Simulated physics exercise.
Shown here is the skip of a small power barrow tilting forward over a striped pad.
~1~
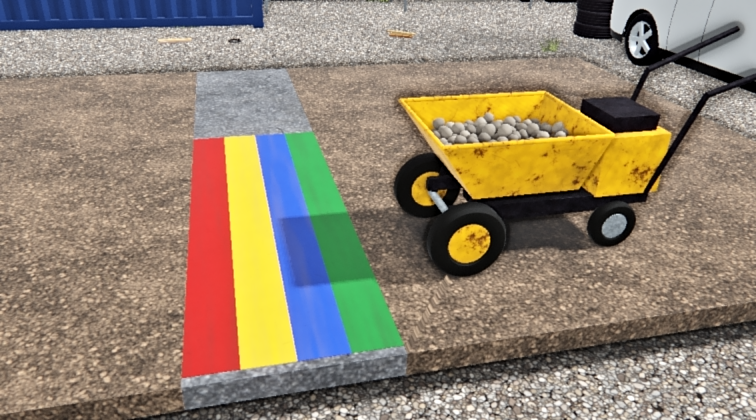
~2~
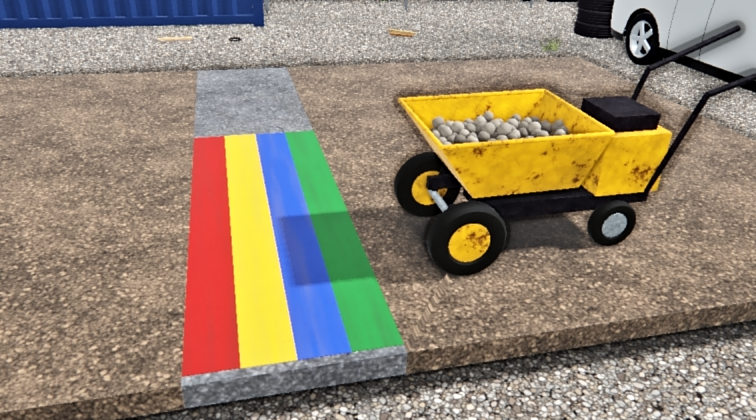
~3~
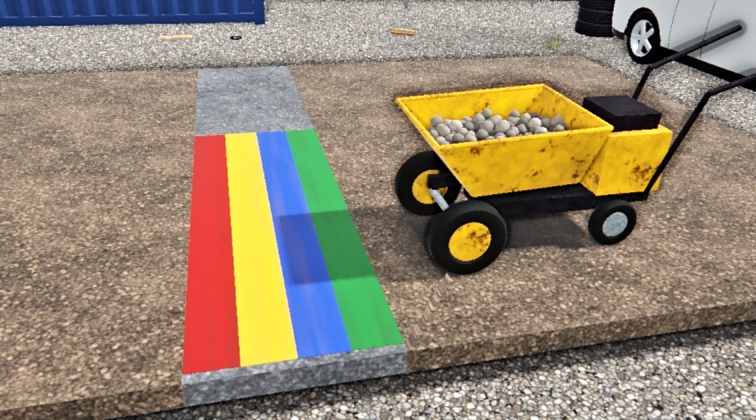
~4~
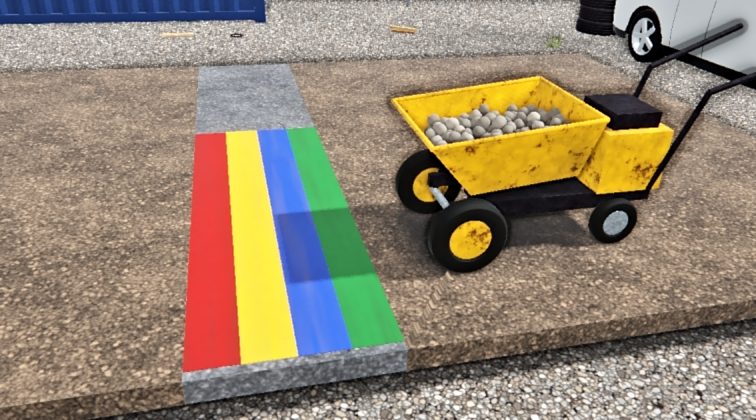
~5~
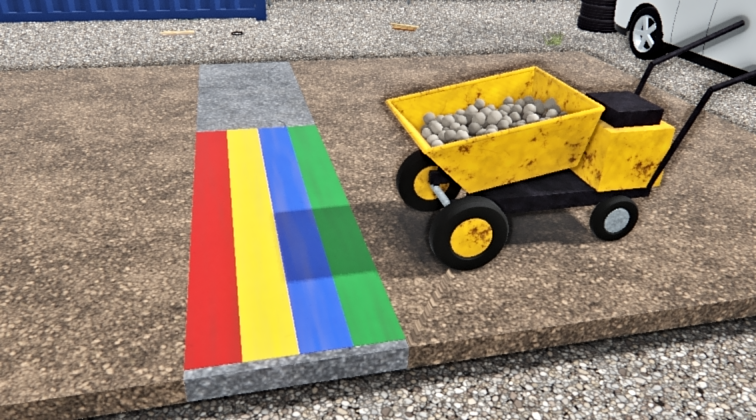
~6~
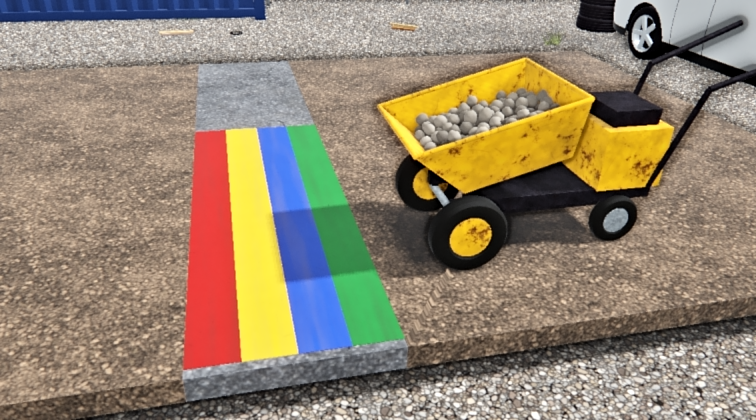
Yellow skip of a small power barrow, loaded with rounded stones, tilting forward to the left beside a colour-striped pad.
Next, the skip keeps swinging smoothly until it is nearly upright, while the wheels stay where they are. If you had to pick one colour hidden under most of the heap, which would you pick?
I would pick blue.
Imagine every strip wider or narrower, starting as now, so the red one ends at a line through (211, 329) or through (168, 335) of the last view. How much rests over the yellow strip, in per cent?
First 20 in a hundred, then 20 in a hundred.
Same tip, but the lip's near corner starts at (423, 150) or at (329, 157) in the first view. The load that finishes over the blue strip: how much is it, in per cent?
Some 30 in a hundred, then some 0 in a hundred.
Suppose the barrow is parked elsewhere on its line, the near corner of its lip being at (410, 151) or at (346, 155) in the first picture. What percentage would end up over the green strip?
Roughly 0 and 0 %.
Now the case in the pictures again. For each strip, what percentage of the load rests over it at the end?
Green 15 %, blue 30 %, yellow 20 %, red 5 %.
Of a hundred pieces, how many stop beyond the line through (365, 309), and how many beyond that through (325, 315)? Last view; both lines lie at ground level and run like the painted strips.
I'd put it near 70 in a hundred, then near 50 in a hundred.
Just after the last frame, skip tipped steeply; every one in the skip.
A moment on, skip tipped right over; roughly two thirds in the skip; about a tenth over the green strip; roughly a quarter over the blue strip; just a few over the yellow strip.
Further on, skip tipped right over; roughly a quarter in the skip; about a tenth over the green strip; roughly a third over the blue strip; roughly a quarter over the yellow strip; about a tenth over the red strip; just a few off the paint.
When it is over, skip tipped right over; roughly a quarter in the skip; about a tenth over the green strip; roughly a third over the blue strip; roughly a quarter over the yellow strip; about a tenth over the red strip; about a tenth off the paint.
